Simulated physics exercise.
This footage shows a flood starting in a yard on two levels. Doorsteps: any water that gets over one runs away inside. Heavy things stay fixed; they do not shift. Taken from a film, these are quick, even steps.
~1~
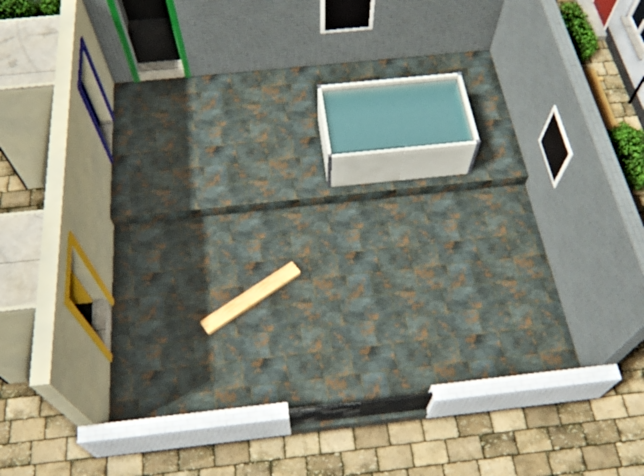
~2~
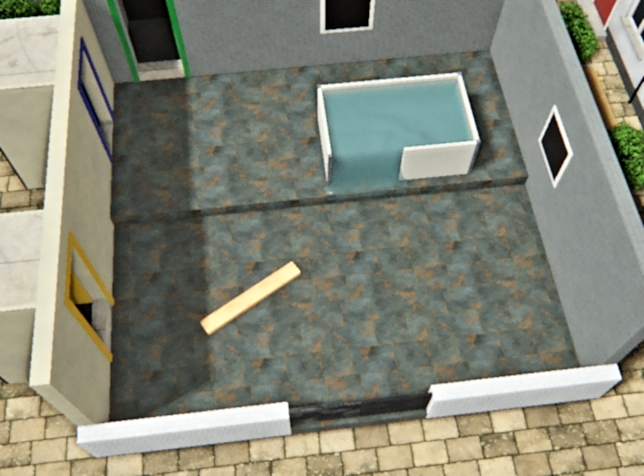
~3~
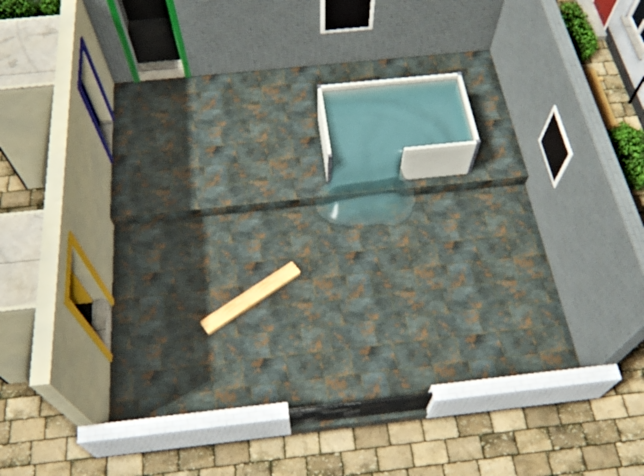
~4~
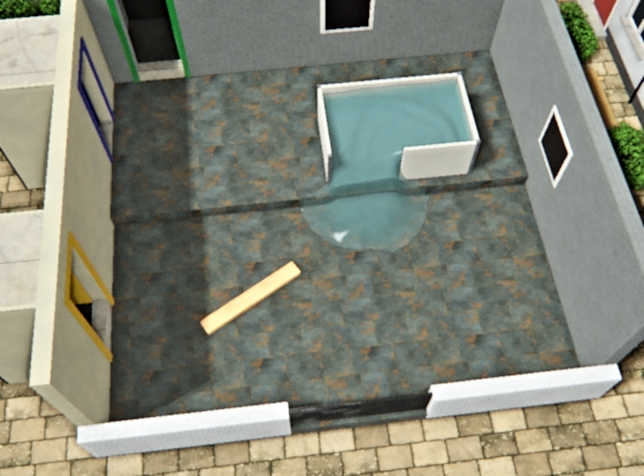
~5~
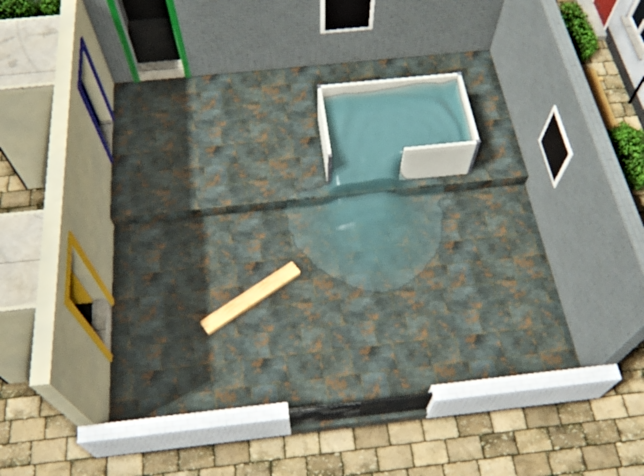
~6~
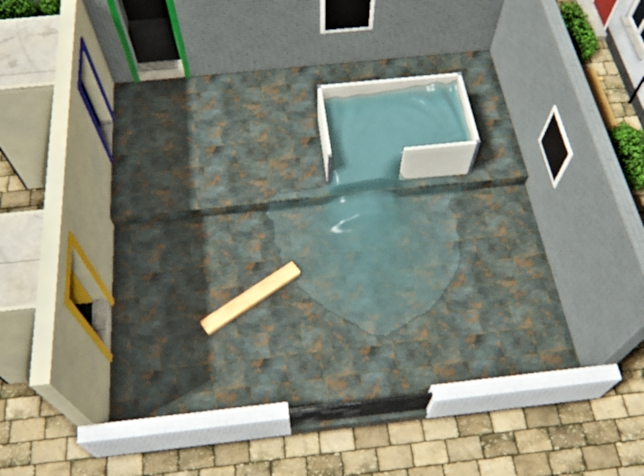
At first, a white-walled tank holds still blue water on the raised level of a walled yard, with a wooden plank lying below. Then a gap opens in the tank's front wall and water pours out, crosses the step and spreads in a widening, rounded sheet over the lower floor.
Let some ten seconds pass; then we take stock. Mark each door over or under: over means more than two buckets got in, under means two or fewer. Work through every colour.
Blue door - under, green door - under, yellow door - under.
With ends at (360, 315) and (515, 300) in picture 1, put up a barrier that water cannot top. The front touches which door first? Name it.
I'd say the one in yellow is first.
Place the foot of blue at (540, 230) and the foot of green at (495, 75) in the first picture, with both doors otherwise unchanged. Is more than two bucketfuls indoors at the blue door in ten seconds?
The blue one takes more.
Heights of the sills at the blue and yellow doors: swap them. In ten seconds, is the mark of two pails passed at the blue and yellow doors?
Note: Blue door sub-threshold; yellow door above threshold.
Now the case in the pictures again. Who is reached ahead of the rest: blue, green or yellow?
The yellow-painted one.
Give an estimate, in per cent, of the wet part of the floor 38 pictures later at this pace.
By my count, 60 percent.
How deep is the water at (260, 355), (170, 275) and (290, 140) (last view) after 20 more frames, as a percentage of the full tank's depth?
First 6, next 0, last 0 in a hundred.
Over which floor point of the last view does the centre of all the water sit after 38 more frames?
Close to (335, 278), I reckon.
A moment on, water covers 30 % of the floor; the blue door not reached, the green door not reached, the yellow door not reached.
Next, water covers 40 % of the floor; the blue door not reached, the green door not reached, the yellow door not reached.
Then, water covers 45 % of the floor; the blue door not reached, the green door not reached, the yellow door wet at the sill, nothing in.
Later, water covers 60 % of the floor; the blue door not reached, the green door not reached, the yellow door wet at the sill, nothing in.
In the end, water covers 60 % of the floor; the blue door not reached, the green door not reached, the yellow door wet at the sill, nothing in.
